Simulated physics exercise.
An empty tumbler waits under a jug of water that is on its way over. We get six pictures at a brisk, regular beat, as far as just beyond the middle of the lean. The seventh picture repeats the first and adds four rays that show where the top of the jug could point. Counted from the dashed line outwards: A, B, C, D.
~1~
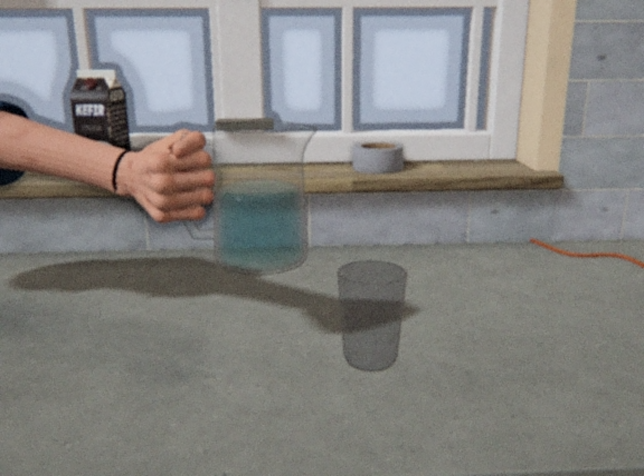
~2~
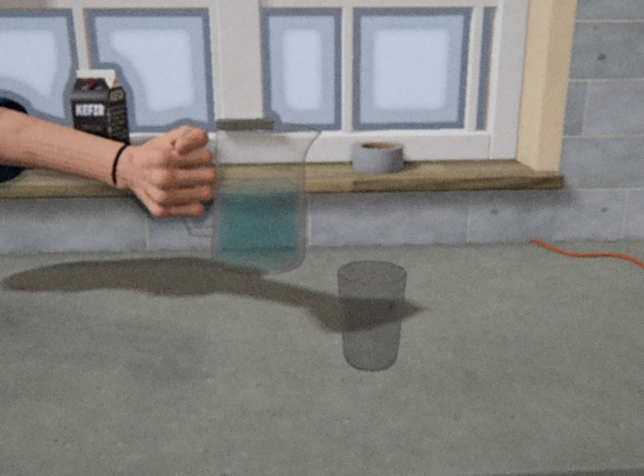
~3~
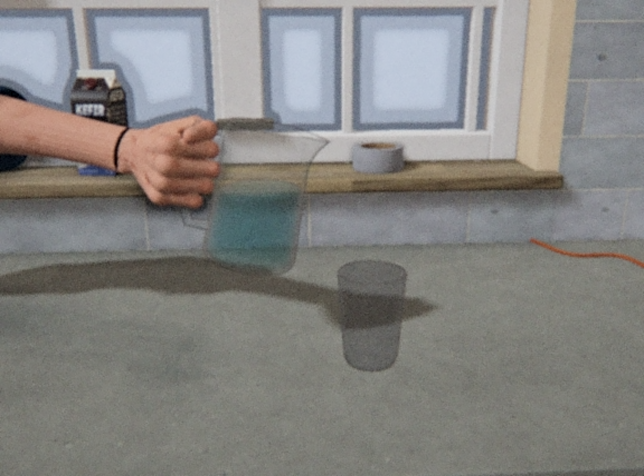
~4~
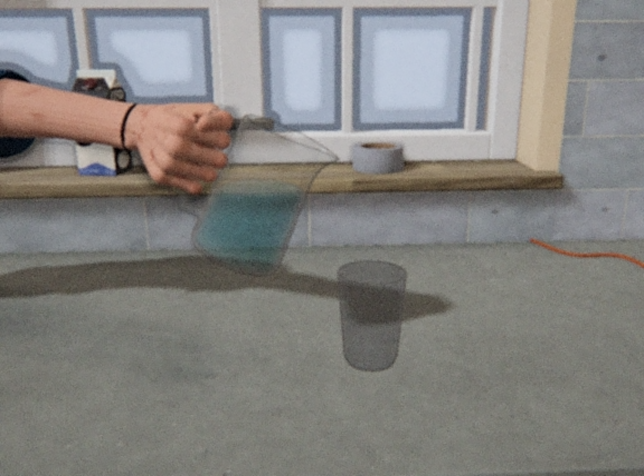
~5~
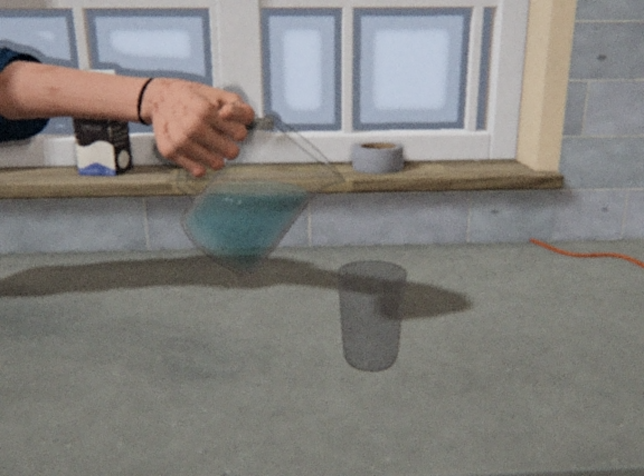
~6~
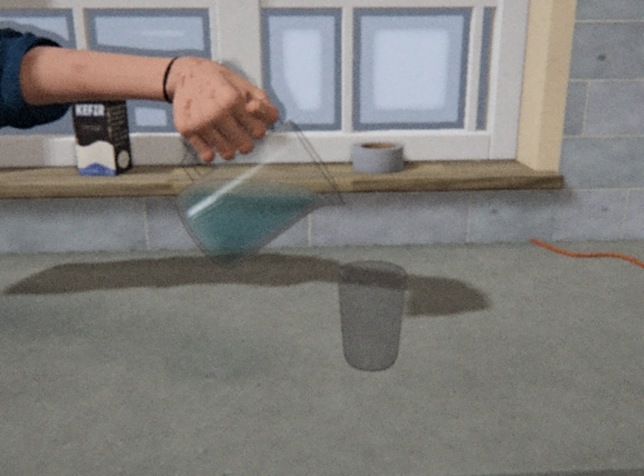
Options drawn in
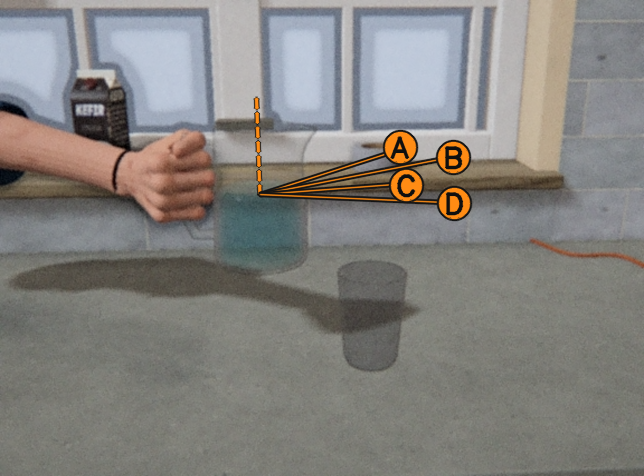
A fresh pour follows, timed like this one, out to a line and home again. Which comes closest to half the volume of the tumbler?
Choose A.
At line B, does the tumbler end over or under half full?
Over.
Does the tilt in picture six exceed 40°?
Yes.
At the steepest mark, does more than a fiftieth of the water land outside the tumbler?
Yes, it does.
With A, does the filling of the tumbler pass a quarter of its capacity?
Yes, it does.
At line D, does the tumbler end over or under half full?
Over half.
On the marked copy, A at (384, 154); B at (436, 160); C at (389, 184); D at (437, 202).
If A is chosen, the tumbler ends with about 51 % of what it can hold.
If B is chosen, the tumbler ends with about 76 % of what it can hold.
If C is chosen, the tumbler ends with about 87 % of what it can hold; 10 % of the water is spilt.
If D is chosen, the tumbler ends with about 90 % of what it can hold; 22 % of the water is spilt.
